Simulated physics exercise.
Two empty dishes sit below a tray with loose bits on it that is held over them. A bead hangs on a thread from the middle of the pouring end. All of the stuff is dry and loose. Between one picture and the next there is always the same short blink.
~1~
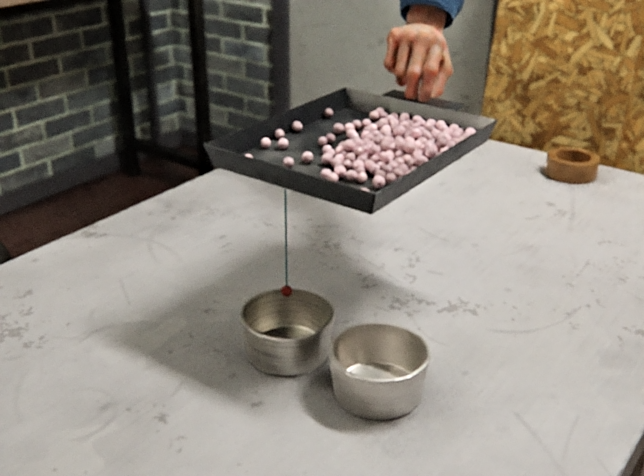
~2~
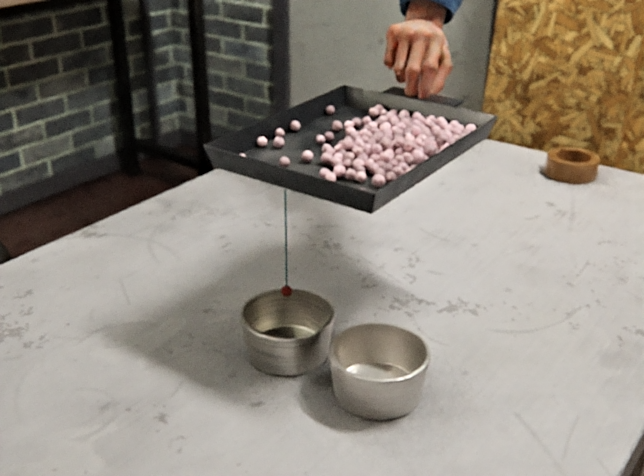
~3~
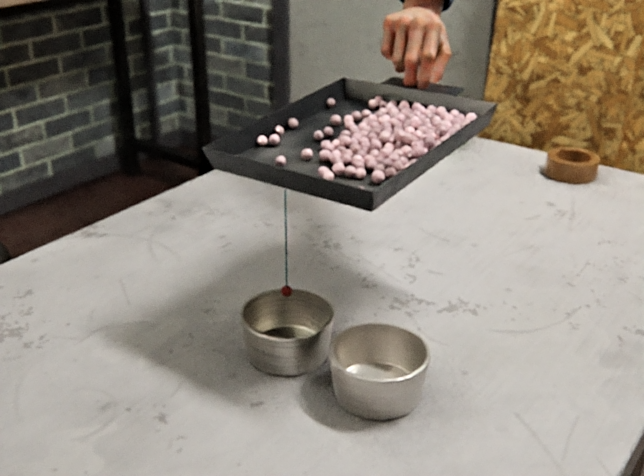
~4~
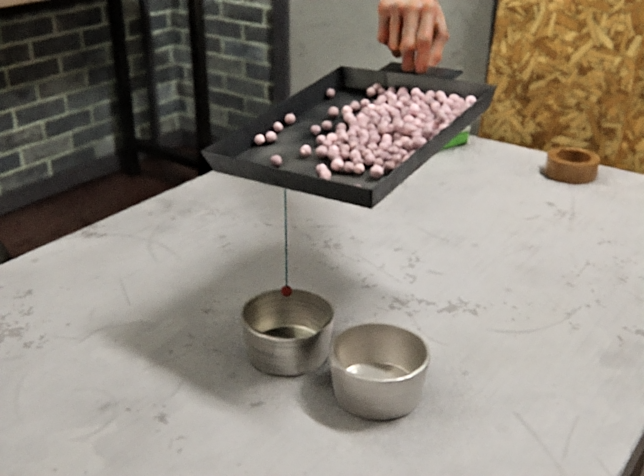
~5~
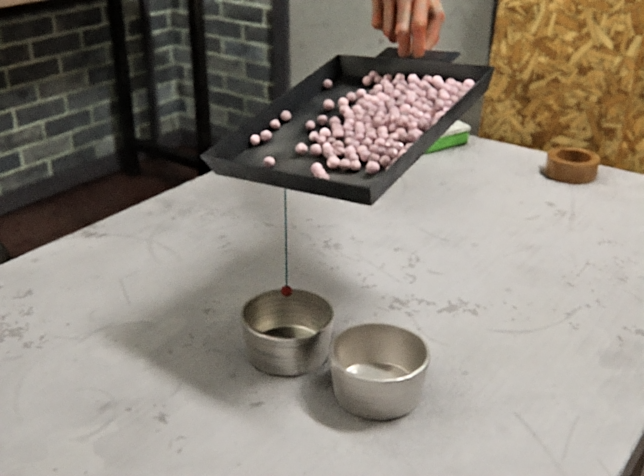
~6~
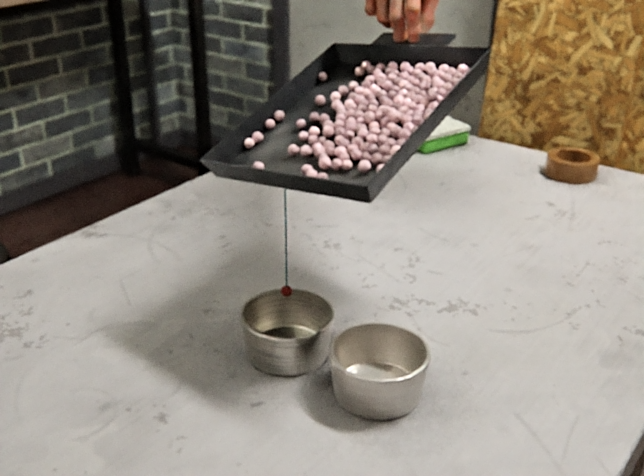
Above a pale table with two empty metal dishes, a hand raised the back of a dark tray, tilting it gradually toward its front left corner, and the small pink balls began shifting across it.
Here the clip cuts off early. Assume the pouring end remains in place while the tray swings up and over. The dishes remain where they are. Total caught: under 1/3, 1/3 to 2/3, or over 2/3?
Under 1/3.
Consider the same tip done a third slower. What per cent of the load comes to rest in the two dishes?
Roughly 0%.
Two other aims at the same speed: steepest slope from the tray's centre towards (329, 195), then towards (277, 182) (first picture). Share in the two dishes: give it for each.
50 % and 0 %.
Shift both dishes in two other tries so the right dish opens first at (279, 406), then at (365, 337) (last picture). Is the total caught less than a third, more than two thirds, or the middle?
On the first try the answer is less than a third, and on the second it is below one third.
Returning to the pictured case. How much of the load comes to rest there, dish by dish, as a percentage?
The left dish keeps near 0 in a hundred, the right dish near 0 in a hundred.
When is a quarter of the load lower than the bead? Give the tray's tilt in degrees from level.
Angle: Approx. 70 degrees.
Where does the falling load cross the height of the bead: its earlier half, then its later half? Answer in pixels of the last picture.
(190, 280) for the early half, (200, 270) for the late half.
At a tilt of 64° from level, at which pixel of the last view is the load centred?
About (237, 170).
Just after the last frame, tray tipped steeply; the larger part on the tray; about a tenth outside both; about a tenth in the air.
A moment on, tray tipped past a quarter turn; just a few on the tray; just a few in the left dish; the larger part outside both; about a tenth in the air.
Further on, tray tipped past a quarter turn; just a few in the left dish; almost all outside both.
When it is over, tray tipped past a quarter turn; not one in the right dish; just a few in the left dish; almost all outside both.
